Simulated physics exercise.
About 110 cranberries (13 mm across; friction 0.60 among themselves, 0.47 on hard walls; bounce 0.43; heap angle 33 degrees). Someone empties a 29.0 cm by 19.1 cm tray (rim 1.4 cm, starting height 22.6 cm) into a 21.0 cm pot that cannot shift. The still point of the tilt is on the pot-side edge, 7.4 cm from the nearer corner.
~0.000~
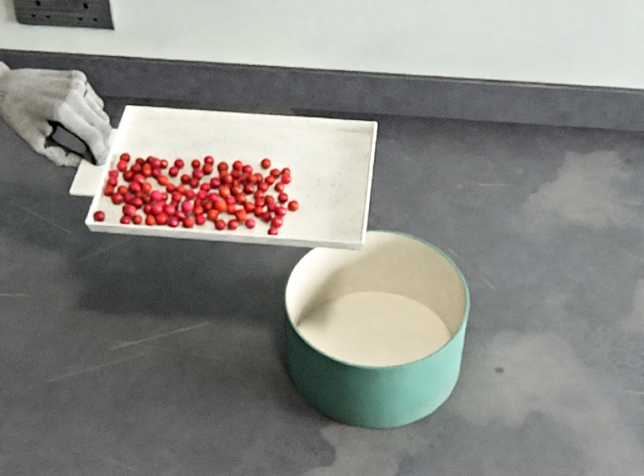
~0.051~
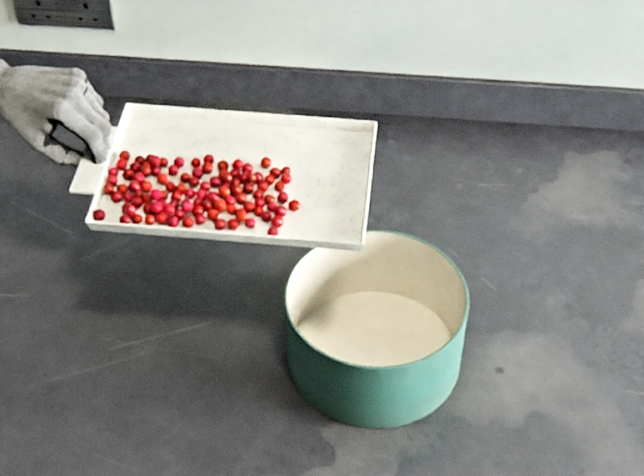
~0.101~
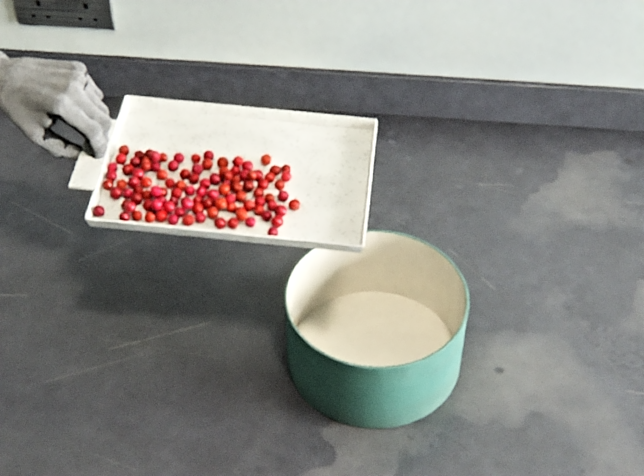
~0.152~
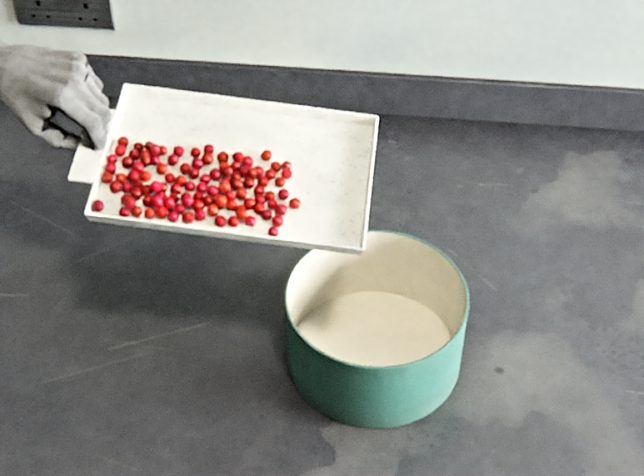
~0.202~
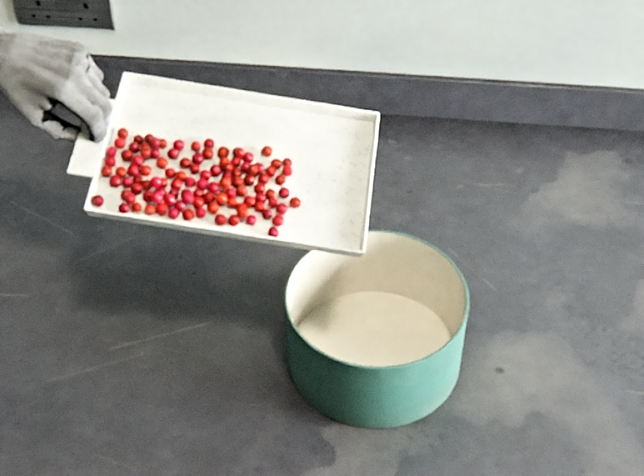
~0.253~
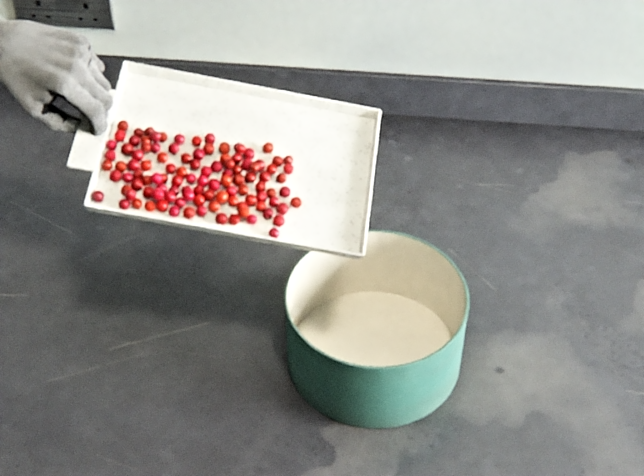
On a scuffed dark grey surface beside a pale wall with a black socket at the upper left, the view looks down at an angle. A gloved-looking grey hand grips the left end of a white tray scattered with red cranberries, beside and above an empty teal pot with a cream interior. The hand raises the tray's left end, gradually then faster, tilting it toward the right, while the berries barely shift and the camera stays still.
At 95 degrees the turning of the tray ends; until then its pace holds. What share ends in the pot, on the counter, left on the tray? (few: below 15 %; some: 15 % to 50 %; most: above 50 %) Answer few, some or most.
Pot most, counter some, tray few.
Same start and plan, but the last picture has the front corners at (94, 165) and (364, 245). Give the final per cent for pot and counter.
Pot 95, counter 5.
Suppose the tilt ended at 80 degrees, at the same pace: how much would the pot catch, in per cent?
In that case some 25 per cent.
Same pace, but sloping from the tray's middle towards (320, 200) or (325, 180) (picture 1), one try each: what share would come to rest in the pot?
About 100 and 70 per cent.
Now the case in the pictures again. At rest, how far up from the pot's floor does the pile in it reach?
Roughly 2.0 cm.
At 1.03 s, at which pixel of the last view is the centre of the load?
Near (276, 217).
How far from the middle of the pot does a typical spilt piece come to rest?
Roughly 18 cm.
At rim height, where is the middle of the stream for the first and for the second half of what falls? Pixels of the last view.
At about (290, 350), then at (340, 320).
After 0.72 s, tilt 53 degrees; the tray holds 100 %, the pot 0 %.
Then, at 1.03 s, tilt 78 degrees; the tray holds 95 %, the pot 0 %.
Then, at 1.44 s, tilt 95 degrees; the tray holds 20 %, the pot 15 %.
By 2.4 s all is still; pot 60 %, counter 40 %, tray 0 %.
